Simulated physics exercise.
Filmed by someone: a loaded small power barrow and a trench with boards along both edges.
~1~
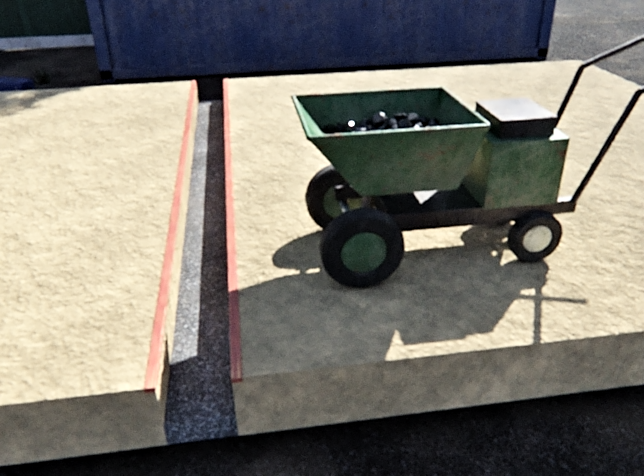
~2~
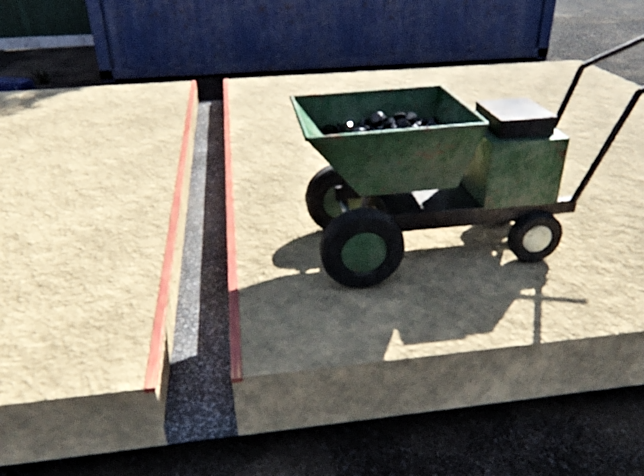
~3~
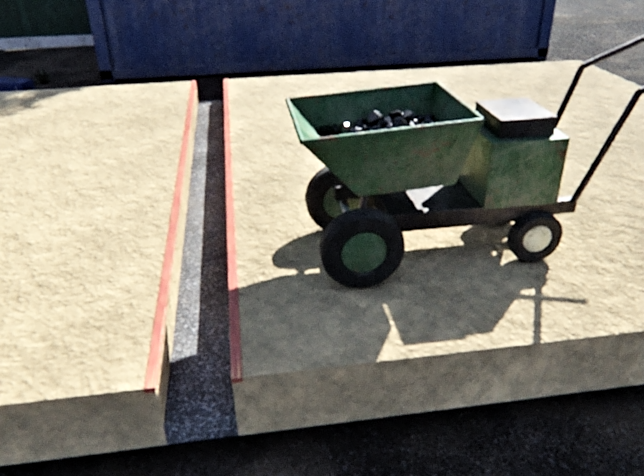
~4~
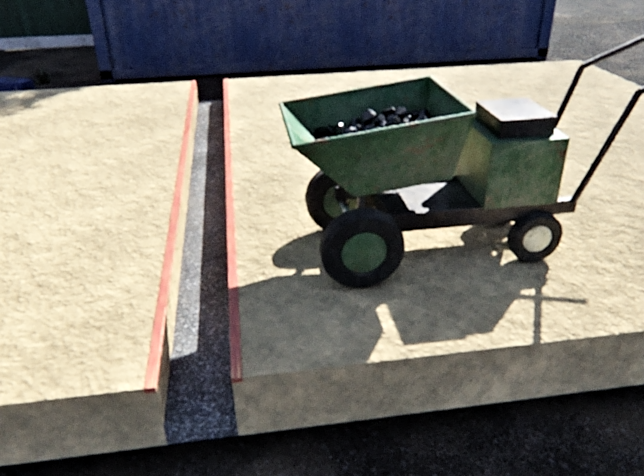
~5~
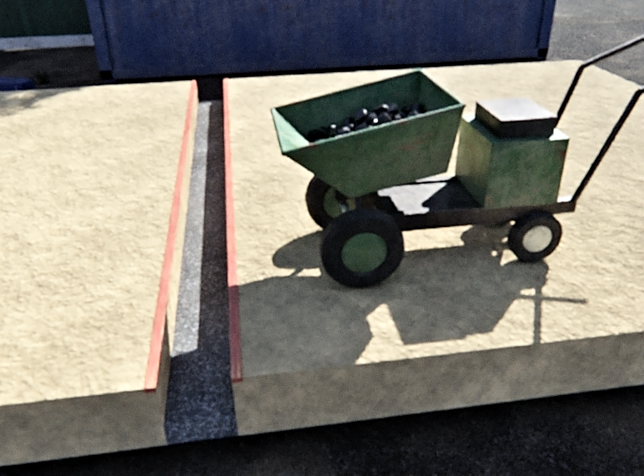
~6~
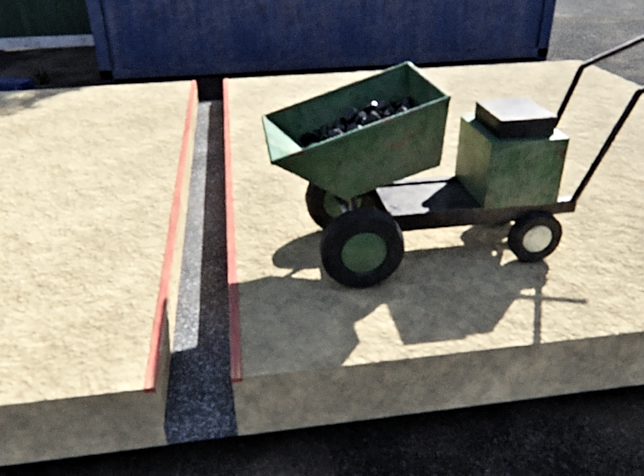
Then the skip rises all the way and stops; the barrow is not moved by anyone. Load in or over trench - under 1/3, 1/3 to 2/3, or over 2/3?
I'd say better than two thirds of it lands in the trench.
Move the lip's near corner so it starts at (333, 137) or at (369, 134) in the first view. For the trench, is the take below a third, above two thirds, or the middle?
In the first case in the middle band, in the second case less than a third.
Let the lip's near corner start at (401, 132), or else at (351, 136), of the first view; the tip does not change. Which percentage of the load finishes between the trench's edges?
First spot: Roughly 10 percent; second spot: Roughly 40 percent.
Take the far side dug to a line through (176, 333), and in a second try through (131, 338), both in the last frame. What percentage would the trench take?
I'd expect close to 80 in a hundred and then close to 100 in a hundred.
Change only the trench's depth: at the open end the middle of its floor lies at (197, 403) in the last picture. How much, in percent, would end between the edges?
Something like 70 %.
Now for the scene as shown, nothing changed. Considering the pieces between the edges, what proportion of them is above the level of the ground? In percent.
Roughly 0 percent of them.
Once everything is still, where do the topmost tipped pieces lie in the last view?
At about (220, 265).
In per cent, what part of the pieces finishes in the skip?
Something like 10 in every hundred.
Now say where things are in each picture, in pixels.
In the first frame, lip of the skip at (309, 139), level; top of the load at (397, 132), lumps of coal; first edge of the trench at (235, 327); far edge at (157, 335), the trench over half as wide as the skip, and about half as deep as wide.
In the second frame, lip of the skip at (307, 139), level; top of the load at (396, 131).
In the third frame, lip of the skip at (302, 142), tipped barely; top of the load at (409, 135).
In the fourth frame, lip of the skip at (294, 147), tipped a little; top of the load at (410, 133).
In the fifth frame, lip of the skip at (284, 154), tipped a little; top of the load at (402, 130).
In the sixth frame, lip of the skip at (273, 163), tipped clearly; top of the load at (393, 126); first edge of the trench at (235, 327); far edge at (157, 335).
Soon after the last picture, skip tipped steeply; all in the skip.
A little later, skip tipped right over; most in the skip; a stray few short of the trench; about a quarter in or heaped over the trench.
Later still, skip tipped right over; a small part in the skip; a stray few short of the trench; most in or heaped over the trench.
At rest, skip tipped right over; a small part in the skip; a stray few short of the trench; nearly all in or heaped over the trench; none beyond it.
